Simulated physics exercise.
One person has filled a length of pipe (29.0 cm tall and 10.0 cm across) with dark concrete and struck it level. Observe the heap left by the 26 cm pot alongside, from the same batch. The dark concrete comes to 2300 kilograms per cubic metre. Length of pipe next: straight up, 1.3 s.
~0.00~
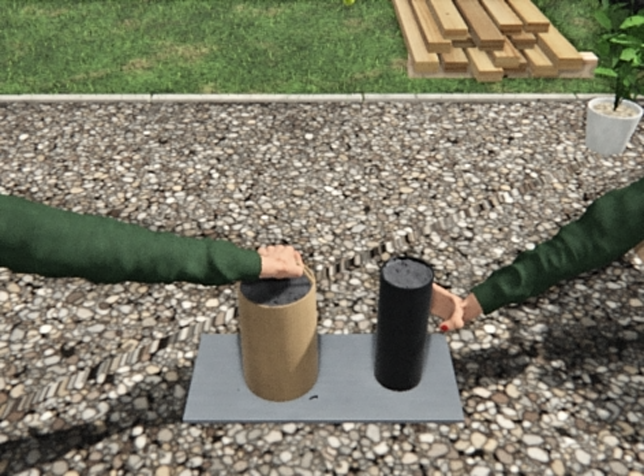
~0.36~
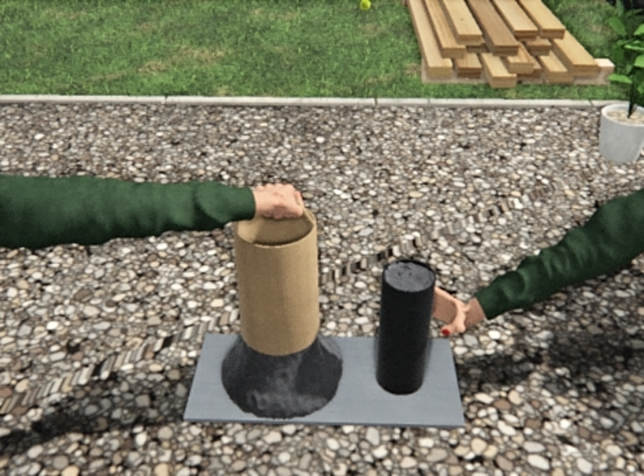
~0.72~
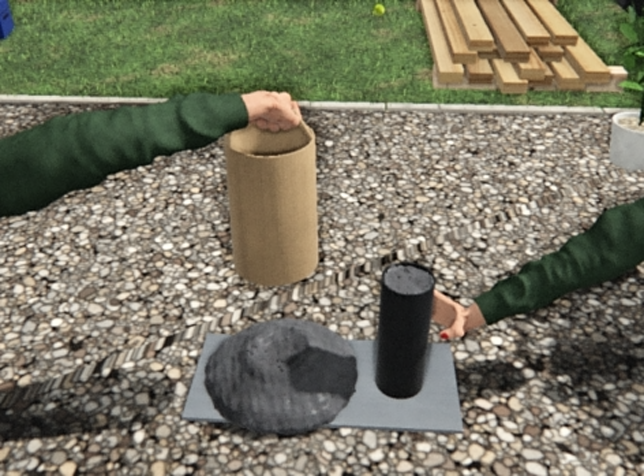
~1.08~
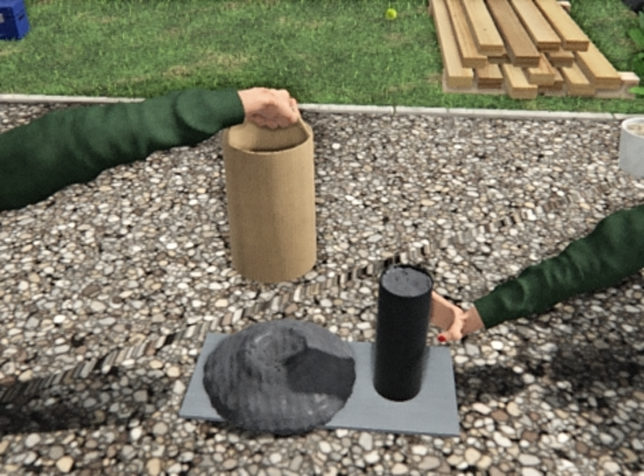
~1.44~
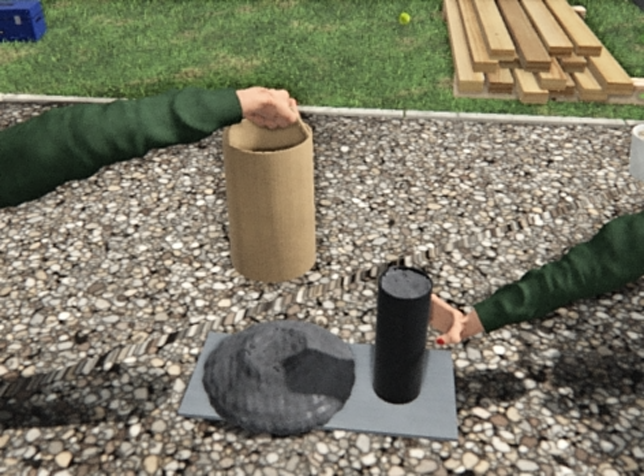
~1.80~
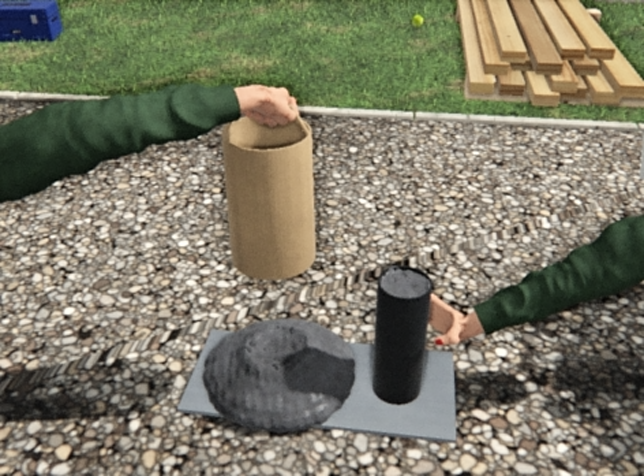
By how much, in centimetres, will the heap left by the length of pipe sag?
The heap sags by roughly 20 cm.
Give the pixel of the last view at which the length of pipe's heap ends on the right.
Roughly at pixel (451, 393).
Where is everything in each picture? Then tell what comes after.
Middle of the pot's mouth at (276, 283), still down; middle of the length of pipe's top at (407, 273), not yet moved, in the first frame.
Middle of the pot's mouth at (275, 225), raised 14 cm; middle of the length of pipe's top at (409, 276), not yet moved, in the second frame.
Middle of the pot's mouth at (270, 138), raised 32 cm; what the pot left 8.7 cm high and 34 cm wide, top at (281, 349); middle of the length of pipe's top at (408, 279), not yet moved, in the third frame.
Middle of the pot's mouth at (268, 135), raised 33 cm; what the pot left 8.7 cm high and 34 cm wide, top at (279, 349); middle of the length of pipe's top at (406, 281), not yet moved, in the fourth frame.
Middle of the pot's mouth at (267, 135), raised 33 cm; what the pot left 8.7 cm high and 34 cm wide, top at (279, 349); middle of the length of pipe's top at (406, 283), not yet moved, in the fifth frame.
Middle of the pot's mouth at (267, 133), raised 33 cm; what the pot left 8.7 cm high and 34 cm wide, top at (279, 347); middle of the length of pipe's top at (405, 283), not yet moved, in the sixth frame.
After 2.1 s, the length of pipe is up 5.8 cm; the dark concrete has come down 2.6 cm to 26 cm and is 14 cm wide.
After 2.5 s, the length of pipe is up 20 cm; the dark concrete has come down 20 cm to 9.4 cm and is 24 cm wide.
After 2.8 s, the length of pipe is up 30 cm; the dark concrete has come down 20 cm to 9.2 cm and is 24 cm wide.
After 3.2 s, the length of pipe is clear; the dark concrete has come down 20 cm to 9.1 cm and is 24 cm wide.
After 3.8 s, at rest, the length of pipe is clear; the dark concrete has come down 20 cm to 9.1 cm and is 24 cm wide.
